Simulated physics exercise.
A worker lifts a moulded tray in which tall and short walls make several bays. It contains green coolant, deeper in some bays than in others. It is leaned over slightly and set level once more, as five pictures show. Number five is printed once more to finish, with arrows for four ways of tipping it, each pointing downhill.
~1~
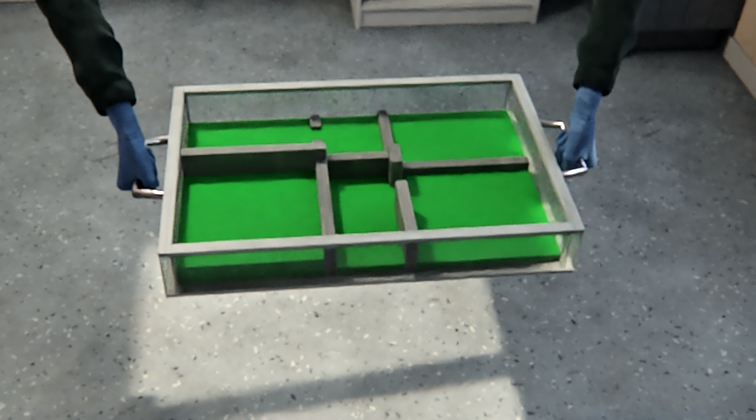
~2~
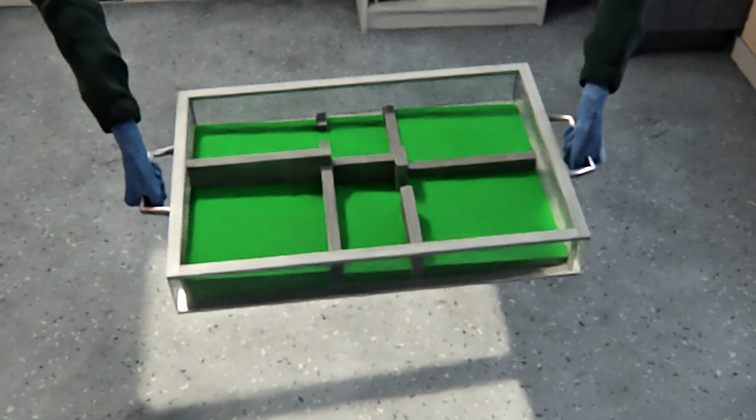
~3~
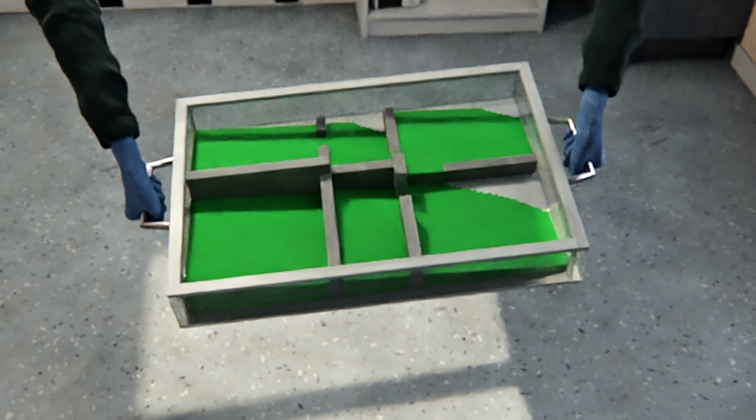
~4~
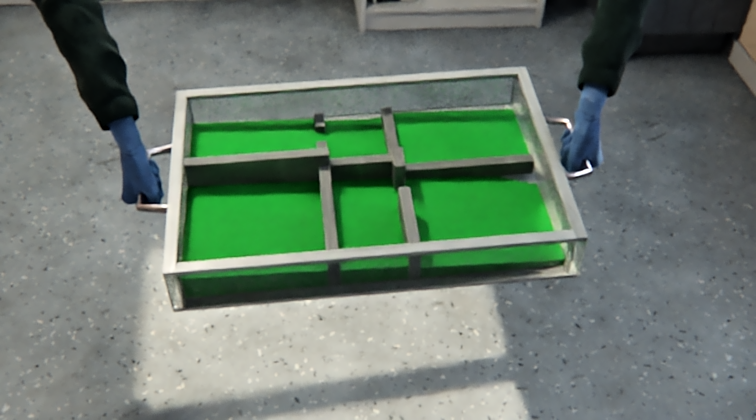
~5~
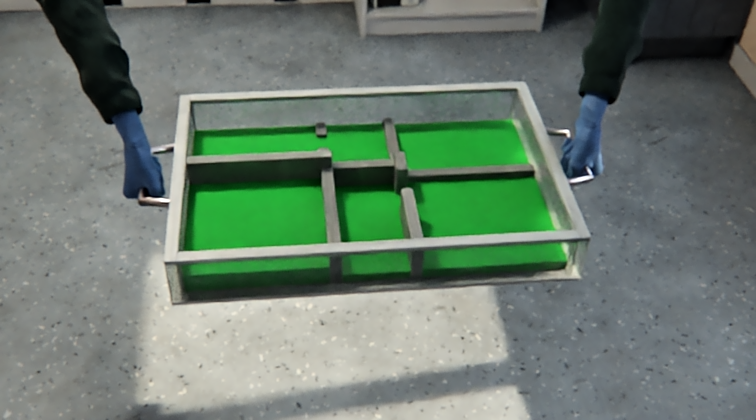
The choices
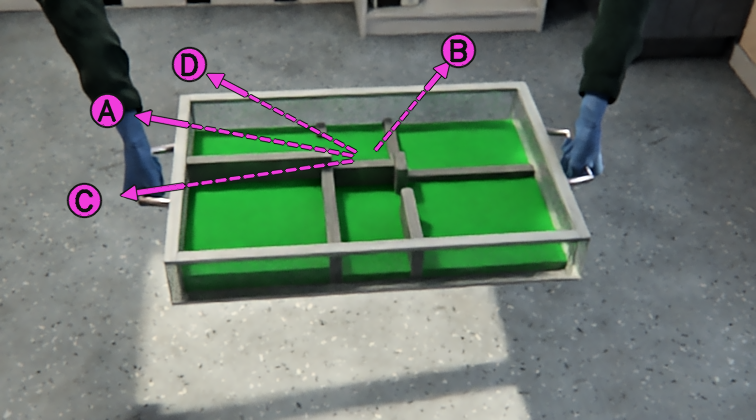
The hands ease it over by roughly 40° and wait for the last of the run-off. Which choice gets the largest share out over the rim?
Use direction B.
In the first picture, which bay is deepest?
That is the front left bay.
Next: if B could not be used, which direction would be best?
The answer is D.
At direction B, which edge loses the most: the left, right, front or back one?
Over the back one.
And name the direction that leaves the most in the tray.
It is C.
In magenta, A ends at (140, 116); B ends at (445, 66); C ends at (126, 194); D ends at (212, 76).
With A, about 25 % stays in the tray, the largest part in the front left bay.
With B, about 13 % stays in the tray, the largest part in the back right bay.
With C, about 36 % stays in the tray, the largest part in the front left bay.
With D, about 18 % stays in the tray, the largest part in the back left bay.
